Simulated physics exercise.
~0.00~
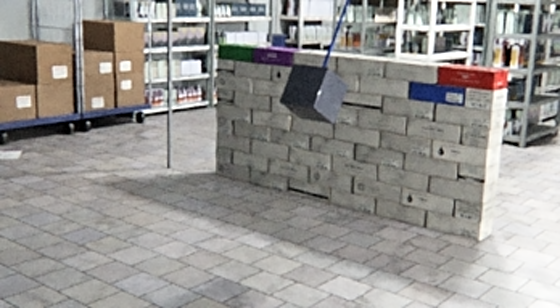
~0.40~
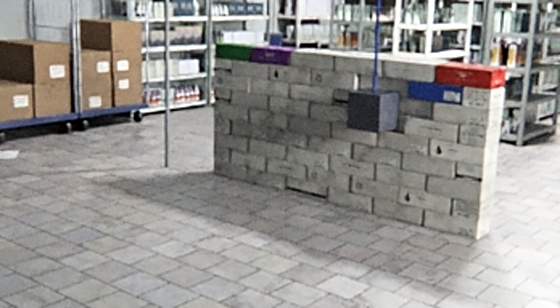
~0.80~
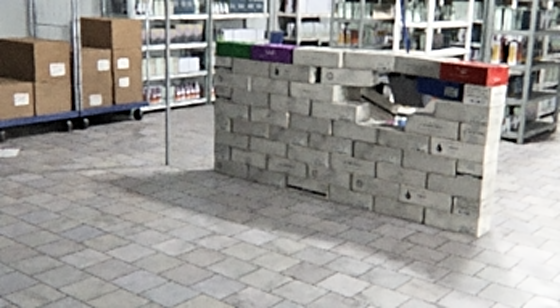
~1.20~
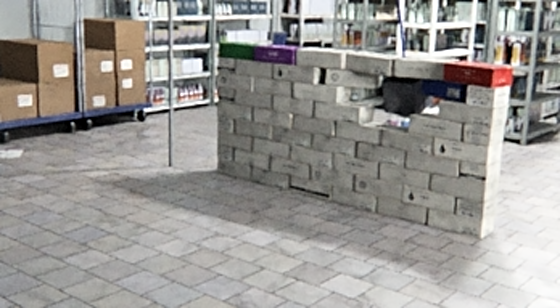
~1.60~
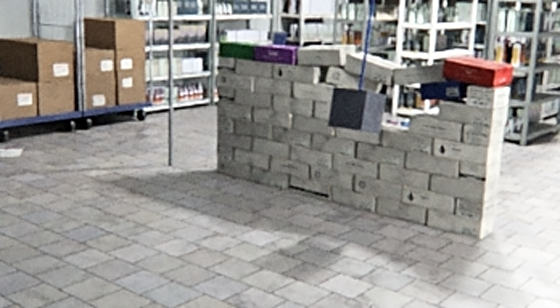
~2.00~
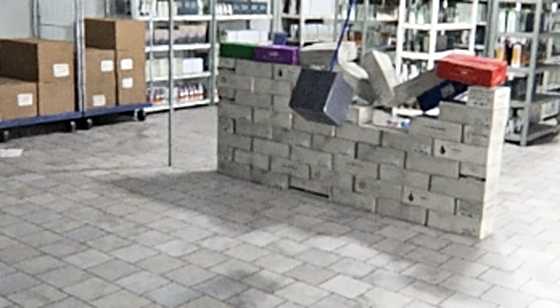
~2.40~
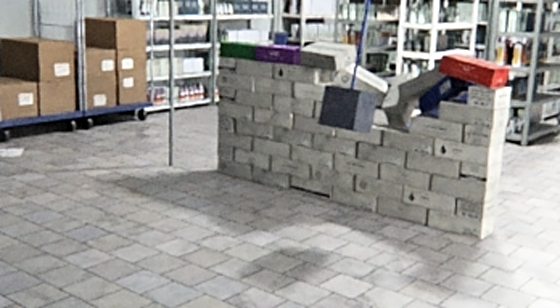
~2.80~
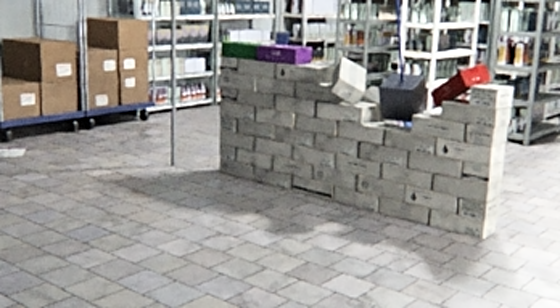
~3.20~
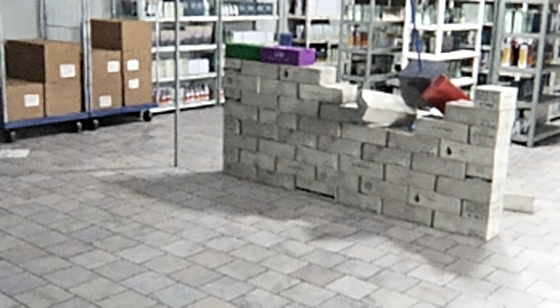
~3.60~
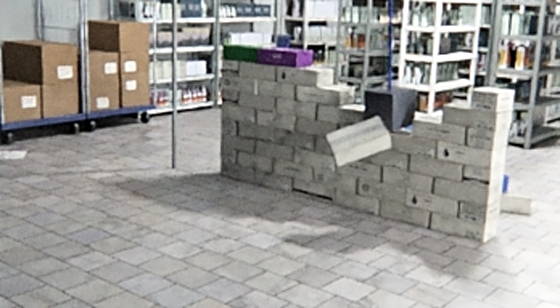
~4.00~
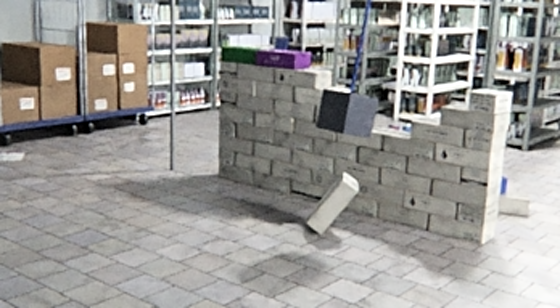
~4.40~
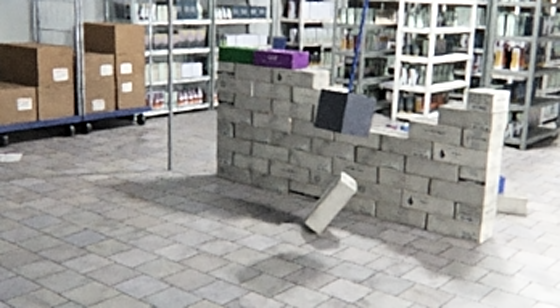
At the start, a dark block hanging on a line swings toward a free-standing wall of pale boxes, with green and purple ones at the top left and red and blue ones at the right. It strikes the upper right part and punches a gap below the top row. As the block swings back and returns, the boxes above the gap sag and tilt. The next blow carries away the blue box, and the red one tips and falls behind the wall. Finally a pale box tumbles down in front, leaving a wide notch, while the purple and green boxes stay up.
